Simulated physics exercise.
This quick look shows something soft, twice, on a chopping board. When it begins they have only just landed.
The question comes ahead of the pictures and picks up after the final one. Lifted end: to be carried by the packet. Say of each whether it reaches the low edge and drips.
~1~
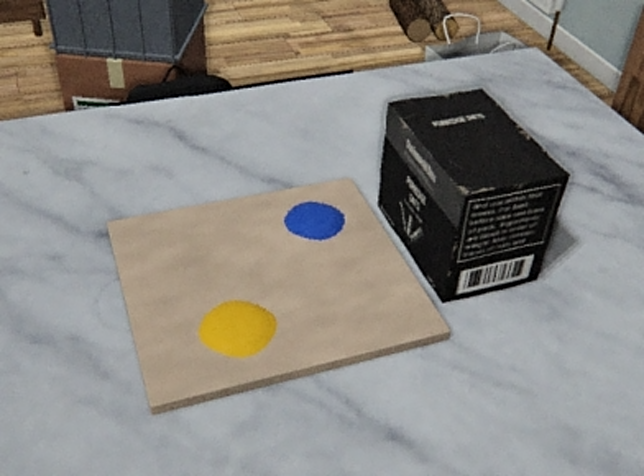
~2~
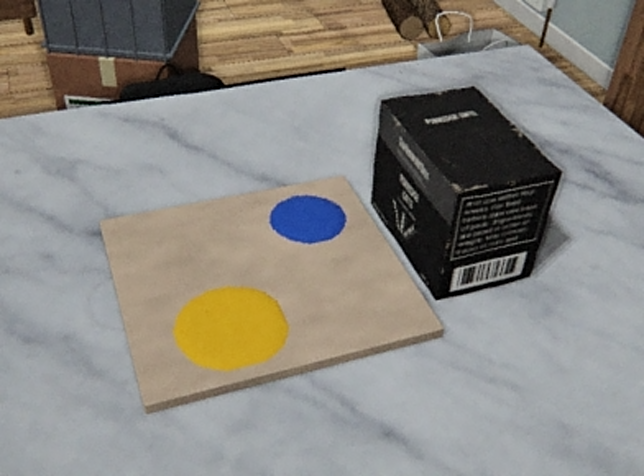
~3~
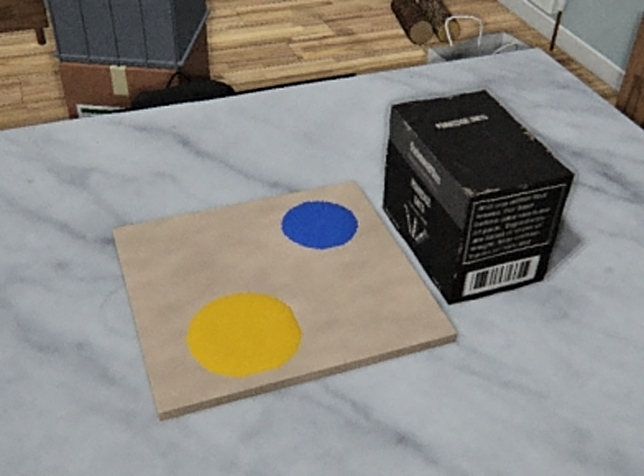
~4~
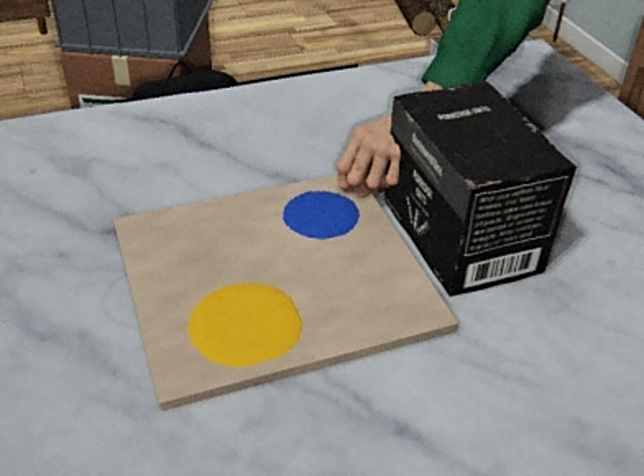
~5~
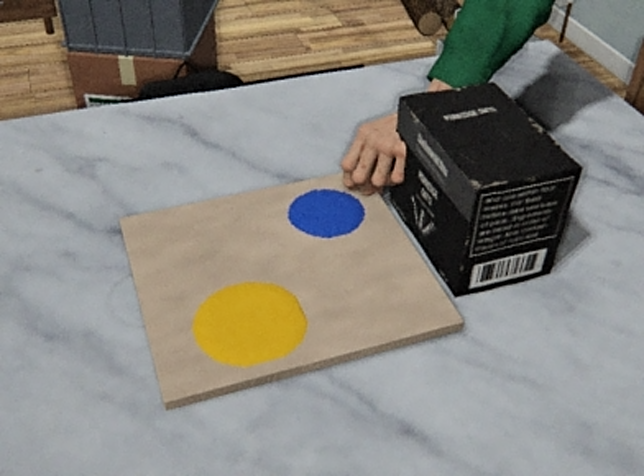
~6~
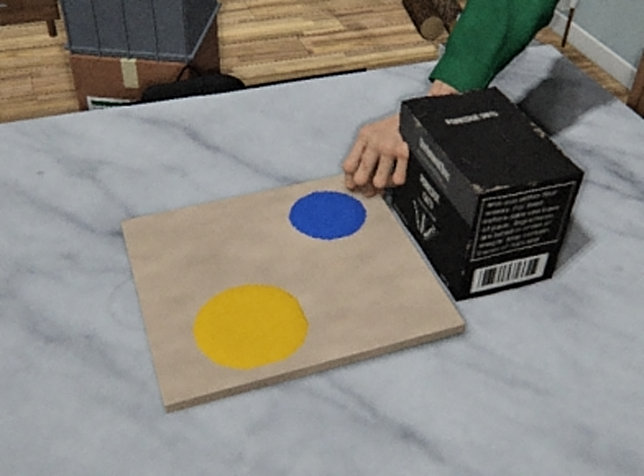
So: The yellow sauce, it drops off; the blue sauce, it is held back.
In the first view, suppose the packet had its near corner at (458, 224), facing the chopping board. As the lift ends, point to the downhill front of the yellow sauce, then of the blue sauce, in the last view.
In the last picture you'd see them end at (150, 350) and at (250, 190).
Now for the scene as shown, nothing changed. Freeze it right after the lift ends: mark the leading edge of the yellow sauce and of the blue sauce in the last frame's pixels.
Around (145, 350) and around (219, 189).
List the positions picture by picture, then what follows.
In the first picture, the chopping board lies flat; yellow sauce (238, 325) a low mound; blue sauce (315, 218) a low mound; packet (504, 242).
In the second picture, they settle; yellow sauce (232, 326) spread thin; blue sauce (308, 216) spread thin.
In the third picture, at rest; yellow sauce (245, 332) spread thin; blue sauce (320, 222) spread thin.
In the fourth picture, a hand takes the end; yellow sauce (246, 322) spread thin; blue sauce (321, 212) spread thin.
In the fifth picture, the end is rising; yellow sauce (251, 321) spread thin; blue sauce (327, 211) spread thin.
In the sixth picture, the chopping board slopes by about 2°; yellow sauce (251, 323) spread thin; blue sauce (327, 212) spread thin; packet (518, 241).
Next, slope about 33°; the yellow sauce is dripping off the low end; the blue sauce has crept a little.
After that, the yellow sauce is dripping off the low end; the blue sauce has crept down a long way.
Finally, slope about 33°; the yellow sauce is dripping off the low end; the blue sauce has crept down a long way.
